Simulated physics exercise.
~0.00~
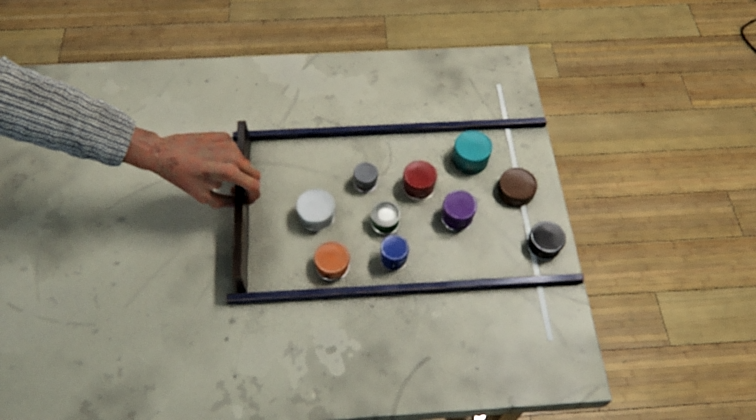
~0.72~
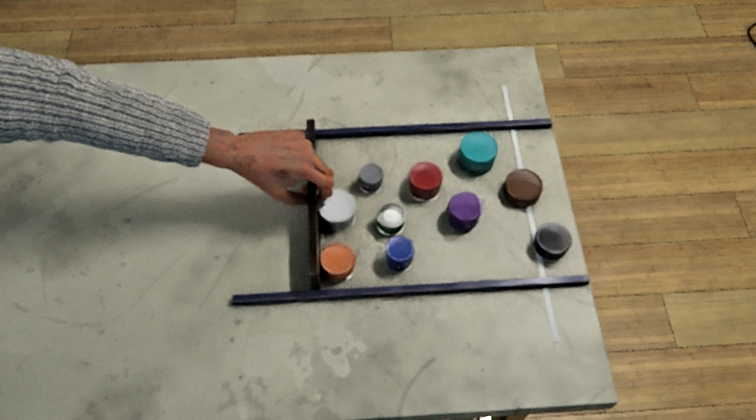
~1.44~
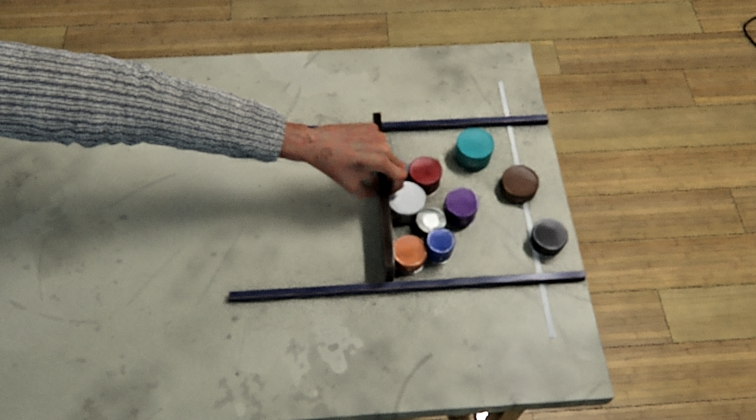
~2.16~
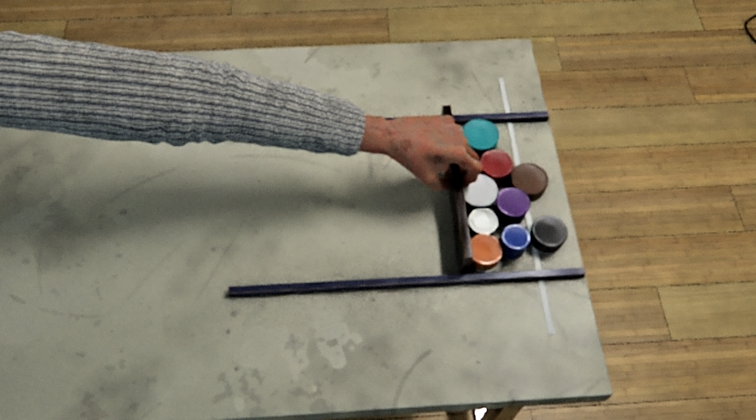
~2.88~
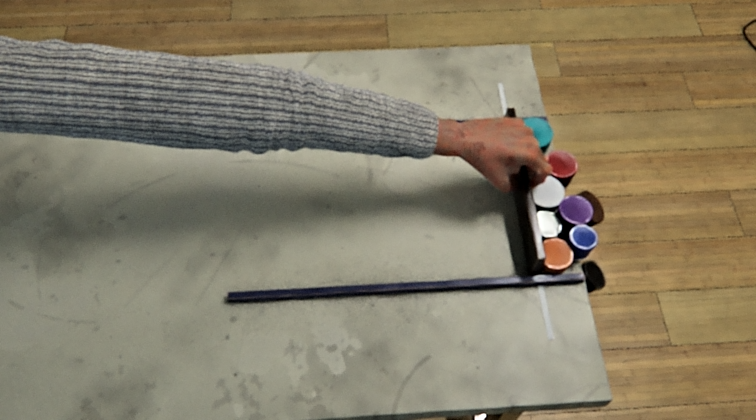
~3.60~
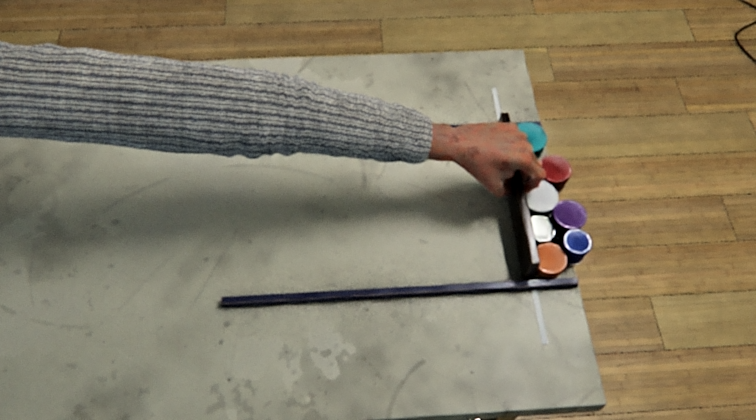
On a worn grey table above a wooden floor, a hand slid an upright dark board to the right between two rails, bunching colourful little pots together and pushing them past the tape strip until the brown and black ones dropped off the edge.
